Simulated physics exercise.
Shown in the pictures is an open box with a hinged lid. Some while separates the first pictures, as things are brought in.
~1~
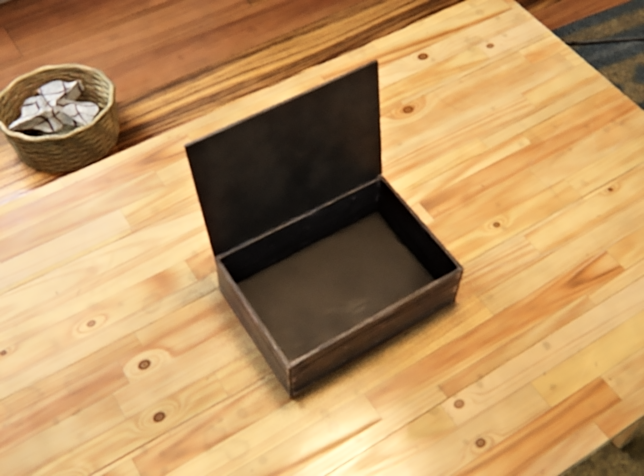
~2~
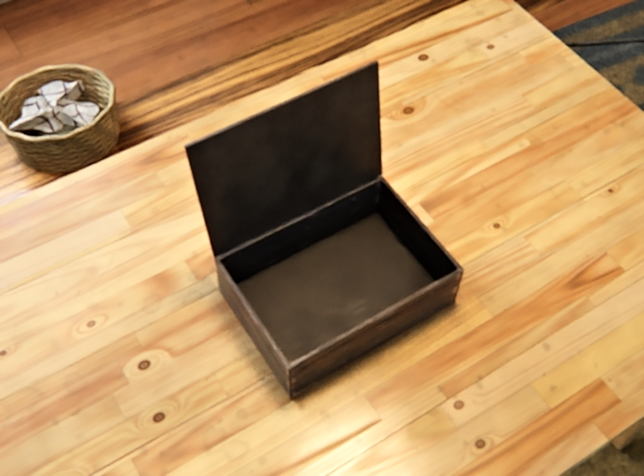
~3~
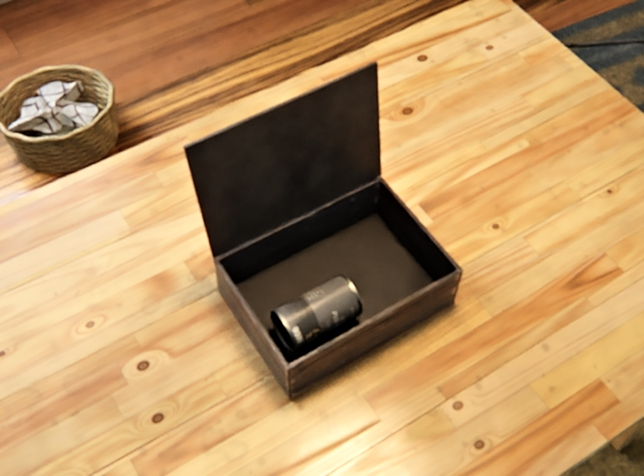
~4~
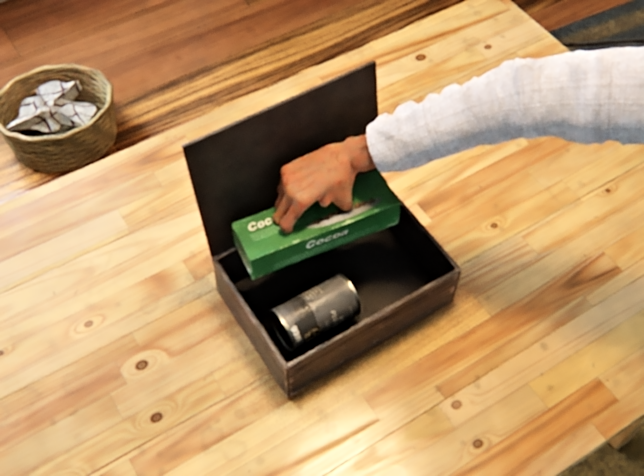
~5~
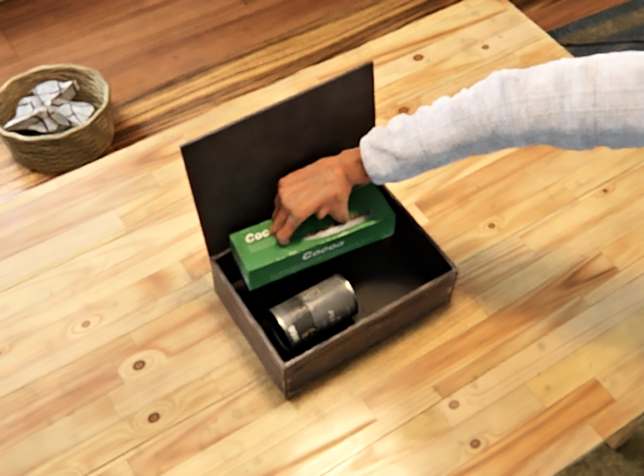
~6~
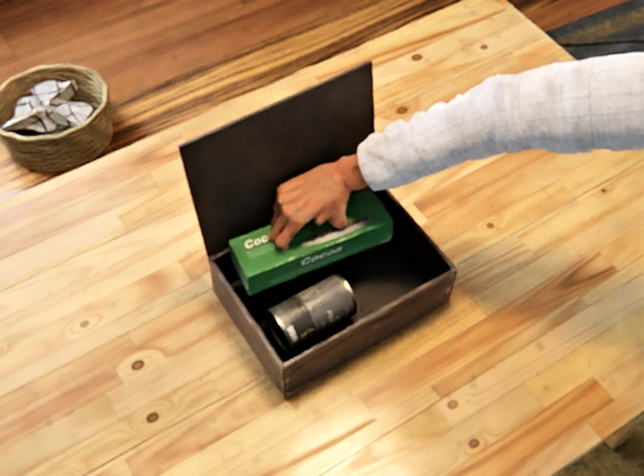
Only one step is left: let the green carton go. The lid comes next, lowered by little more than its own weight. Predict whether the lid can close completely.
Prediction: The lid can close completely.
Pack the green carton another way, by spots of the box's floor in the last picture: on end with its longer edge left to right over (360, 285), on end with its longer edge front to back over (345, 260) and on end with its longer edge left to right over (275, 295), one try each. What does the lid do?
The lid stays up the first time, stays up the second time and stays up the third time.
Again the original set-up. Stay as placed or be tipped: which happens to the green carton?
In the end, the green carton keeps its orientation.
Then, 0.80 s later than the last frame, lid starting down; green carton moved a little near (311, 266).
Then, 1.50 s later than the last frame, lid 65° above the rim; green carton moved a little near (311, 266).
Then, 1.80 s later than the last frame, lid 40° above the rim; green carton moved a little near (311, 266).
Then, 2.10 s later than the last frame, lid 9° above the rim; green carton moved a little near (311, 266).
When it is over, lid shut; moved from the start, green carton; grey tin as before. End places, in pixels of the last picture, green carton near (311, 266).
